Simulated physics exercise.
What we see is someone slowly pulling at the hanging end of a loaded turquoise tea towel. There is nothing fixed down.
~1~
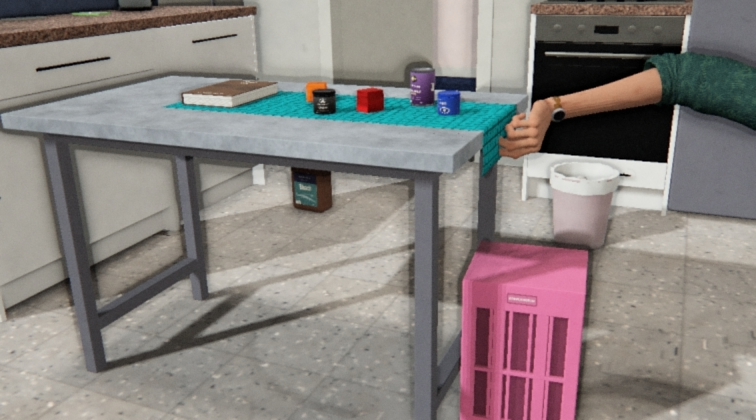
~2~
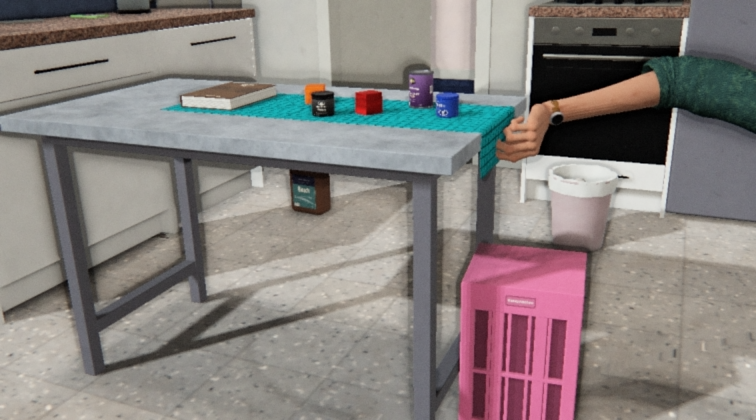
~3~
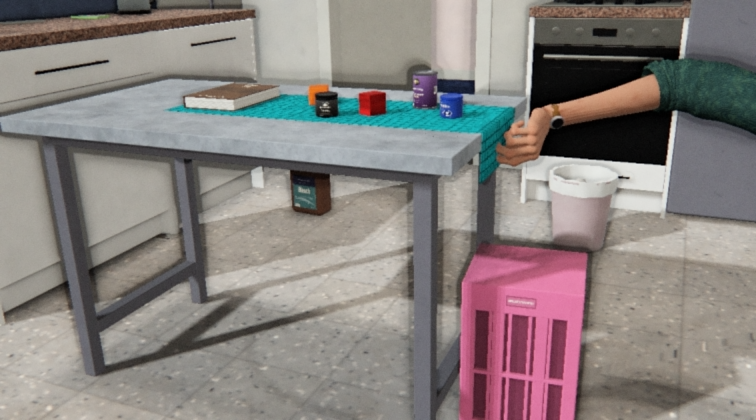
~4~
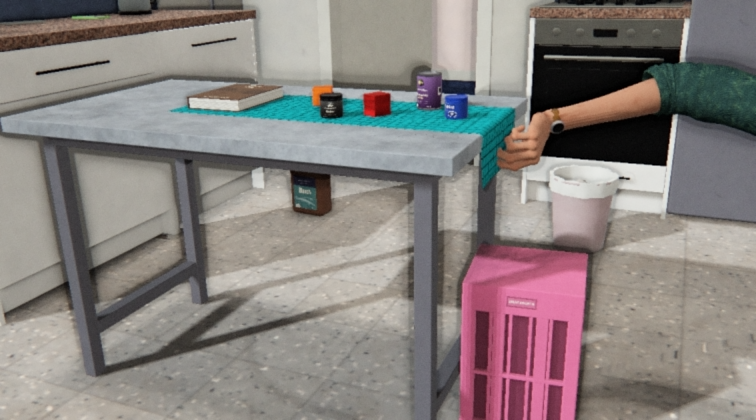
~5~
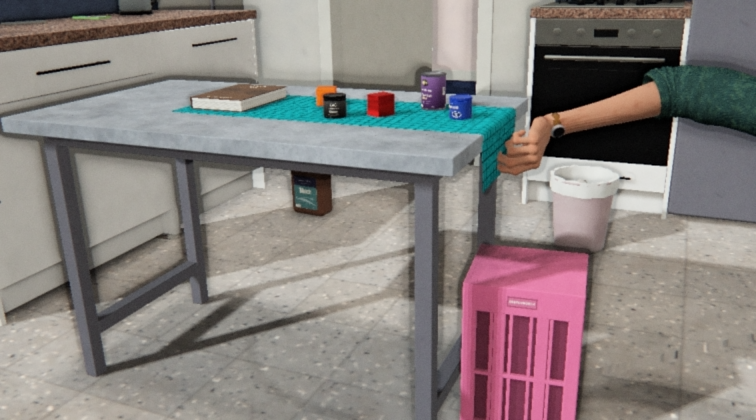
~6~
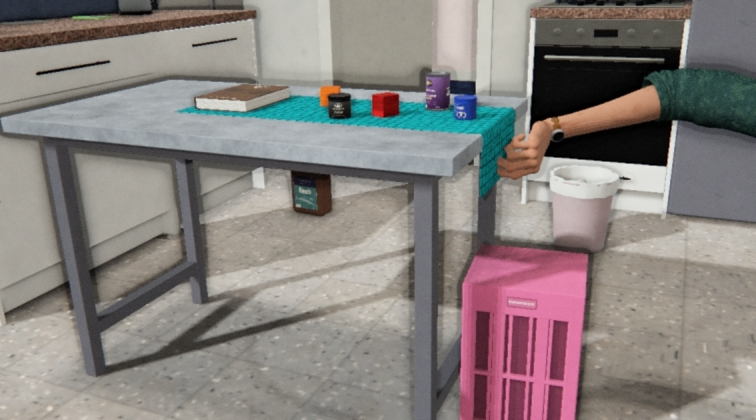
A turquoise tea towel lies across a grey table in a kitchen, seen from slightly above by a still camera, its end hanging over the right edge. On it stand orange, black, red, purple and blue items, with a brown book at left and a pink crate below right. A green-sleeved arm slowly pulls the hanging end down, and everything on the towel slides slightly right.
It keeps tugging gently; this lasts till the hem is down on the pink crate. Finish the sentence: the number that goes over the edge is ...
The number that goes over the edge is two.
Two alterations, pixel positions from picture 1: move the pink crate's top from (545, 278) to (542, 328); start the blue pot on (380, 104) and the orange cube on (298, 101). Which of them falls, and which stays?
The blue pot is carried off, the orange cube does not fall.
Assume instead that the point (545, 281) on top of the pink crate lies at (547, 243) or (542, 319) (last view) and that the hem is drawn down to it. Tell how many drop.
In that event, 1 and 3.
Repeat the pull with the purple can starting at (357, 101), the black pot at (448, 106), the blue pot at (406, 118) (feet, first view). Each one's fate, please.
Record - purple can retained; black pot lost; blue pot lost.
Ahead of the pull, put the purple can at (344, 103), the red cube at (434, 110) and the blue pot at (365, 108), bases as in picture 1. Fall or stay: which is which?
Note: Purple can kept on top; red cube lost; blue pot kept on top.
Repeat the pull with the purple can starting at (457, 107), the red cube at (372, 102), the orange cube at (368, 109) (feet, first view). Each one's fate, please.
Start with the purple can, which is lost; next the red cube, which is kept; last the orange cube, which is kept.
Early on, hem near (499, 234); blue pot gone.
Midway, hem on the crate; blue pot and purple can gone.
Finally, hem on the crate; blue pot and purple can gone. The answer is two.
